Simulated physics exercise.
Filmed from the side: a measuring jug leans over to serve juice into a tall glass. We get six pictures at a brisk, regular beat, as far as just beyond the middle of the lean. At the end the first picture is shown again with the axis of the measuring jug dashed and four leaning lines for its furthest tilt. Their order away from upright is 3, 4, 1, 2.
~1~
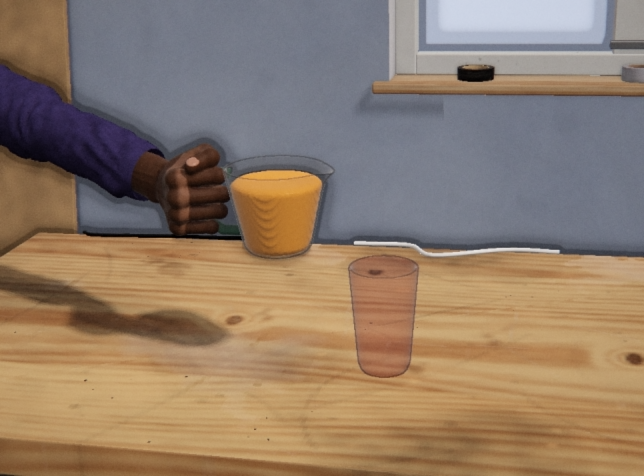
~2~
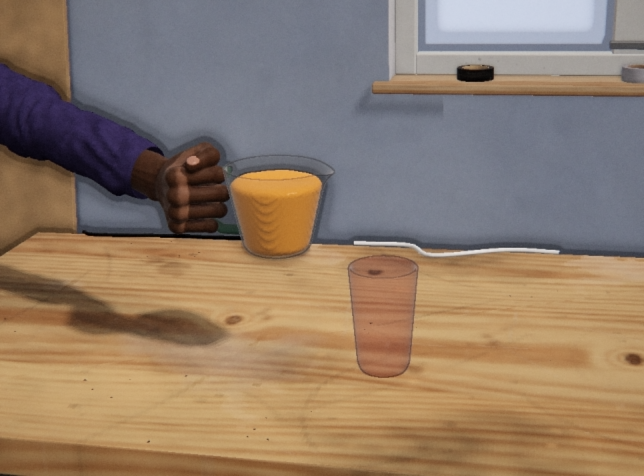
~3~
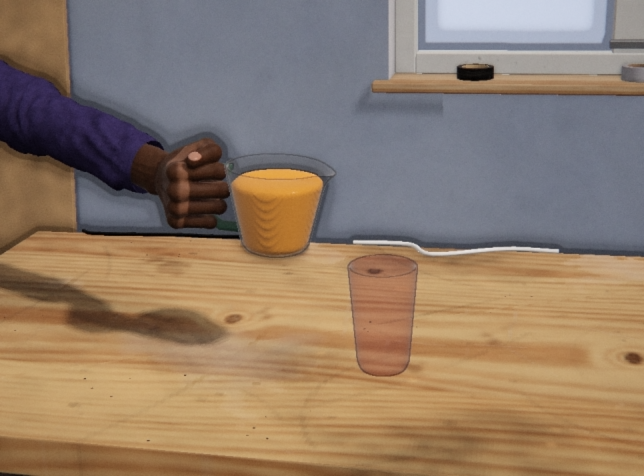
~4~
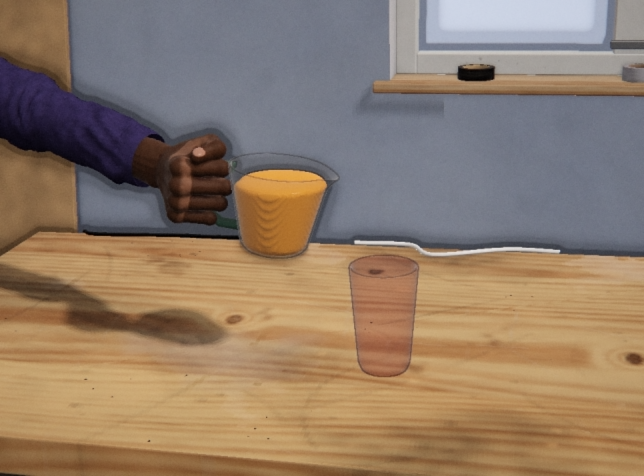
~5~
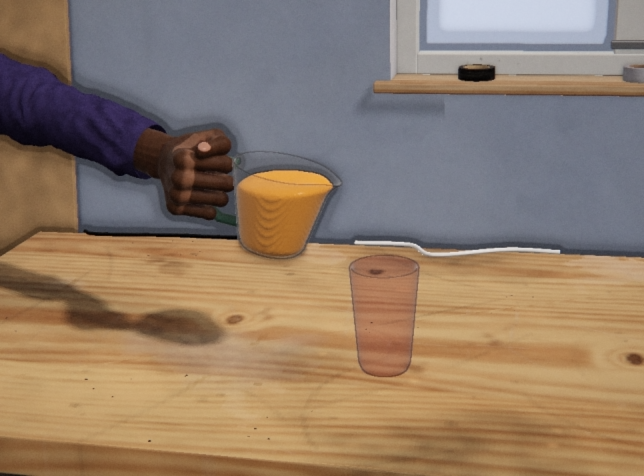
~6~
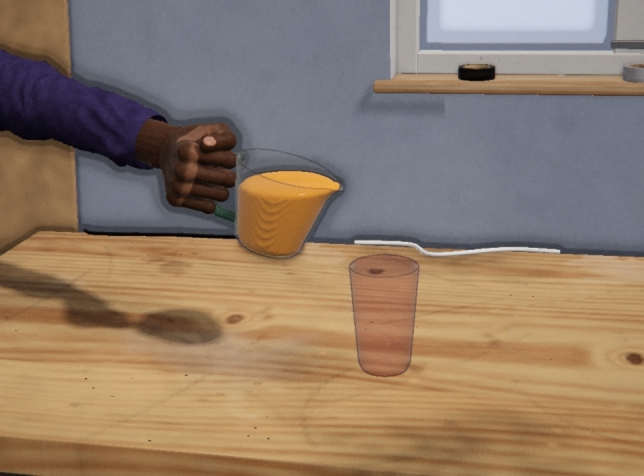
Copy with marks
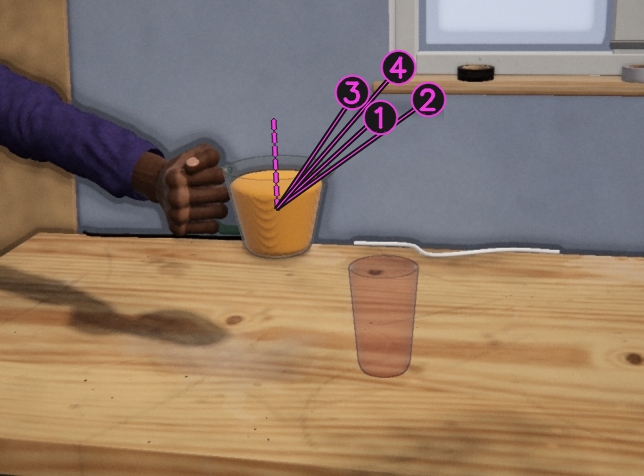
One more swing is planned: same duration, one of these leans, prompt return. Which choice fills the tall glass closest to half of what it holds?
1 beats the others.
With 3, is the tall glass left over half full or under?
Under.
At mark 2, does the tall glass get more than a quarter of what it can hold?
Yes.
On the marked copy, 1 at (366, 127); 2 at (414, 109); 3 at (344, 108); 4 at (387, 80).
With 1, the tall glass ends with about 49 % of what it can hold.
With 2, the tall glass ends with about 62 % of what it can hold.
With 3, the tall glass ends with about 26 % of what it can hold.
With 4, the tall glass ends with about 37 % of what it can hold.
